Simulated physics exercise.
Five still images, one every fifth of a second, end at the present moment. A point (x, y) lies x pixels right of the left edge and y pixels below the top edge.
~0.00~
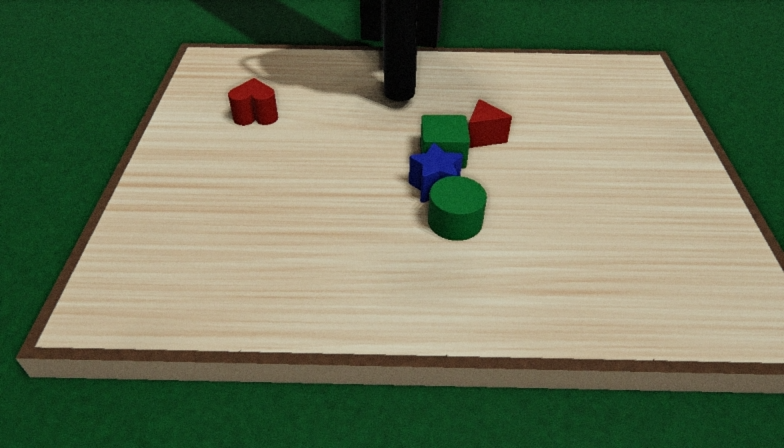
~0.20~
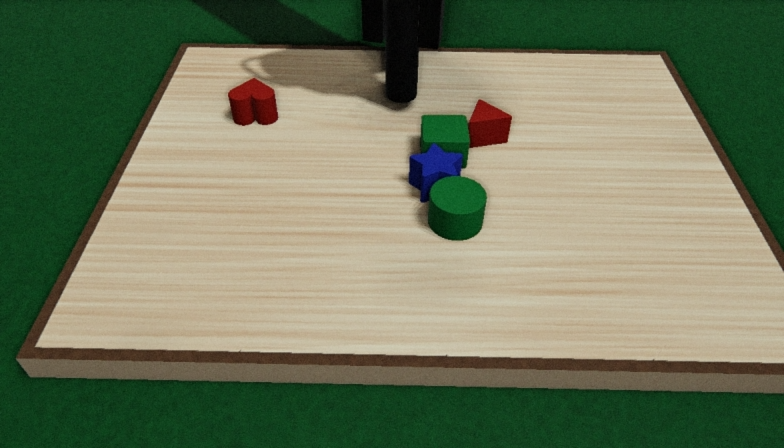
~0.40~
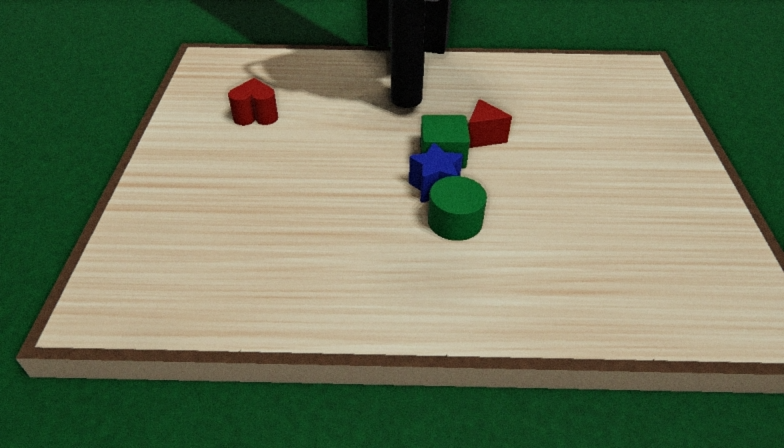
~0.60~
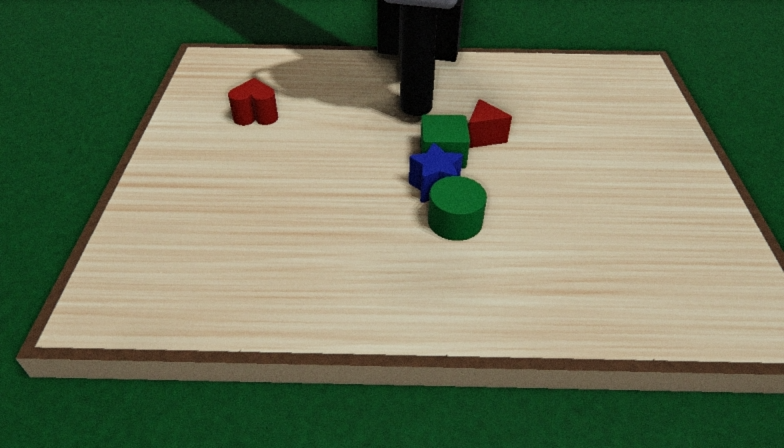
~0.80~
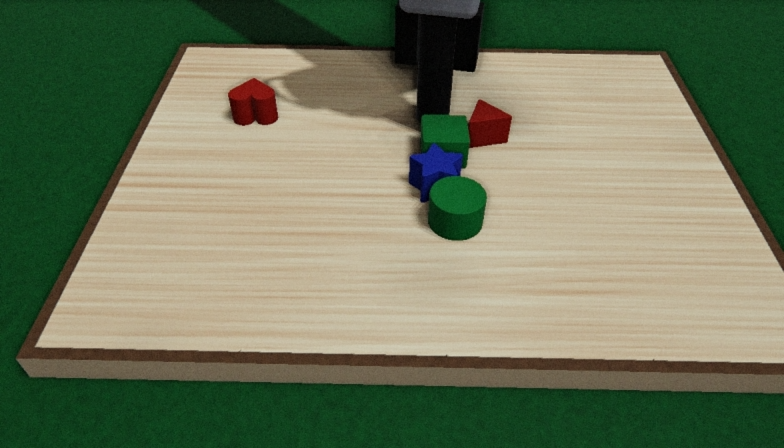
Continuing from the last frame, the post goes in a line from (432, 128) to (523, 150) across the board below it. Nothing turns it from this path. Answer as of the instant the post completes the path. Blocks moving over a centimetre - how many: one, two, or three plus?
I count one.
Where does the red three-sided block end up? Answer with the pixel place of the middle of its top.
Most likely (561, 127).
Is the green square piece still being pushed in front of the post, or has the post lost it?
By the time the path ends, the green square piece has slid off to the side or behind.
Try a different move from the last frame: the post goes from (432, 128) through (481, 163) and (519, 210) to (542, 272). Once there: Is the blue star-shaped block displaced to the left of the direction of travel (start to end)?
No.
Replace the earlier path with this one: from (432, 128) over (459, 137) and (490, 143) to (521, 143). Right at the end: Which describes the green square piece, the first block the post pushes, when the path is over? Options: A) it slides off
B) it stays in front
Answer: A.
The first path, step by step. Halfway along, post at (479, 129); green square piece at (449, 131), turned 15° clockwise; red three-sided block at (513, 117).
At the end, post at (525, 140); blue star-shaped block unmoved; green square piece at (449, 131), turned 15° clockwise; red three-sided block at (561, 127), turned 15° anticlockwise.
